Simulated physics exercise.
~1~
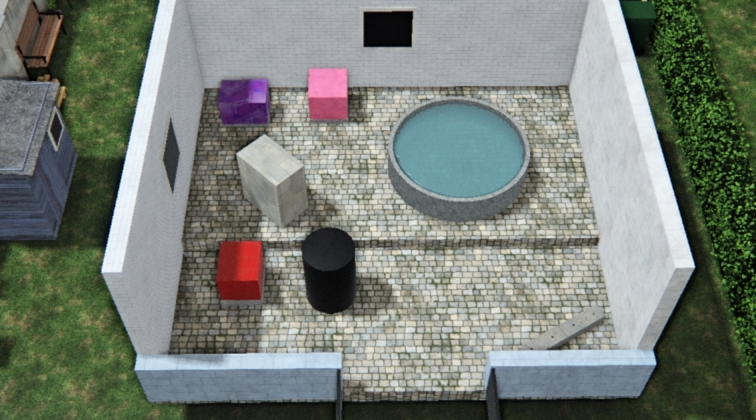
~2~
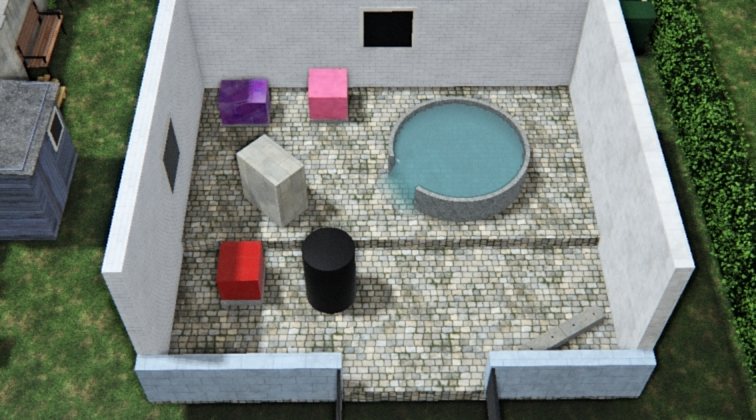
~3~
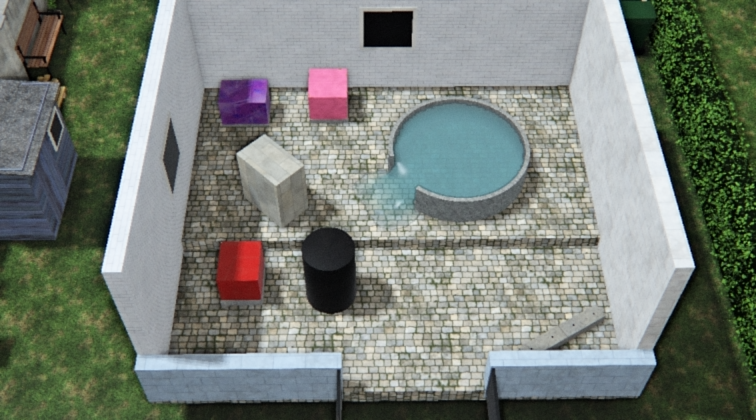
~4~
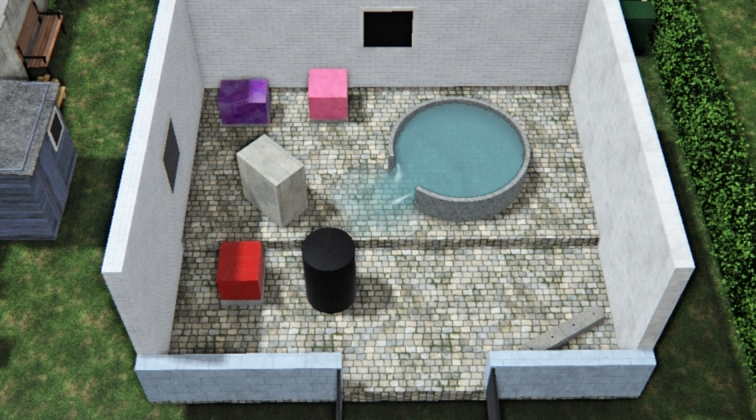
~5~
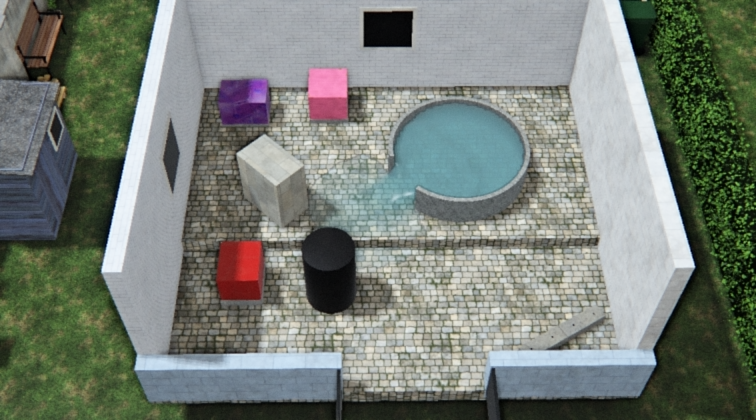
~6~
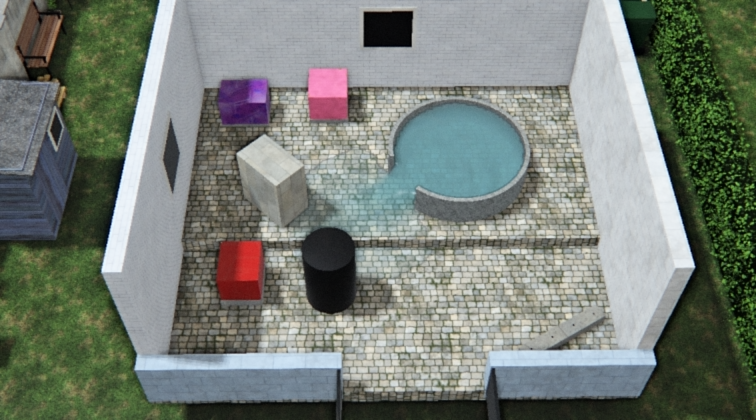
Water pours from a gap in the round pool's left side and spreads across the paving.
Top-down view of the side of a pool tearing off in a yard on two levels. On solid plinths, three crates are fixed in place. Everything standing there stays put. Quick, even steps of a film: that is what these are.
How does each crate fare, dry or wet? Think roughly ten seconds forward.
Red crate: Touched. Pink crate: Untouched. Purple crate: Touched.
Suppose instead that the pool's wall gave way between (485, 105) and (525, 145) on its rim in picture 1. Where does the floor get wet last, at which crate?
The red one.
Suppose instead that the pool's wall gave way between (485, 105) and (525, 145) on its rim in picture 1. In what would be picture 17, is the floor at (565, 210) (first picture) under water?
The place in question is sitting in a puddle.
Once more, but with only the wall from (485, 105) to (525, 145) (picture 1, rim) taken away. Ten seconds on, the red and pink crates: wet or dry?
Then: Red remains dry, pink gets wet.
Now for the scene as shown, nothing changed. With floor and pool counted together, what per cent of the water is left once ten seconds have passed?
Near 84 in a hundred.
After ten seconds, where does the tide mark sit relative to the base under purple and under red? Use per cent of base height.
About 210 % and 160 %.
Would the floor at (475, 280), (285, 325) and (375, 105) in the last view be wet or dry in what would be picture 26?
Going through them one by one, the first is spared, the second waterlogged and the third spared.
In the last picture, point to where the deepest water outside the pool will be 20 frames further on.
My estimate is about (271, 267).
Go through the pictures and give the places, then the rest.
In the first frame, the round tank at (459, 150) is whole and still.
In the second frame, the front is at (413, 213), out from the gap at (402, 187).
In the third frame, the front is at (359, 186), out from the gap at (402, 188).
In the fourth frame, the front is at (363, 237), out from the gap at (402, 188).
In the fifth frame, water pours out at (402, 188) and has run to a hidden place.
In the sixth frame, water pours out at (402, 187) and has run to a hidden place.
A moment on, water covers 15 % of the floor; the red crate water round its plinth, the pink crate not reached, the purple crate not reached.
Next, water covers 30 % of the floor; the red crate water round its plinth, the pink crate not reached, the purple crate water round its plinth.
Then, water covers 45 % of the floor; the red crate water round its plinth, the pink crate water round its plinth, the purple crate water round its plinth.
Later, water covers 55 % of the floor; the red crate water round its plinth, the pink crate water round its plinth, the purple crate water round its plinth.
In the end, water covers 75 % of the floor; the red crate was topped, the pink crate stayed above the water, the purple crate was topped.
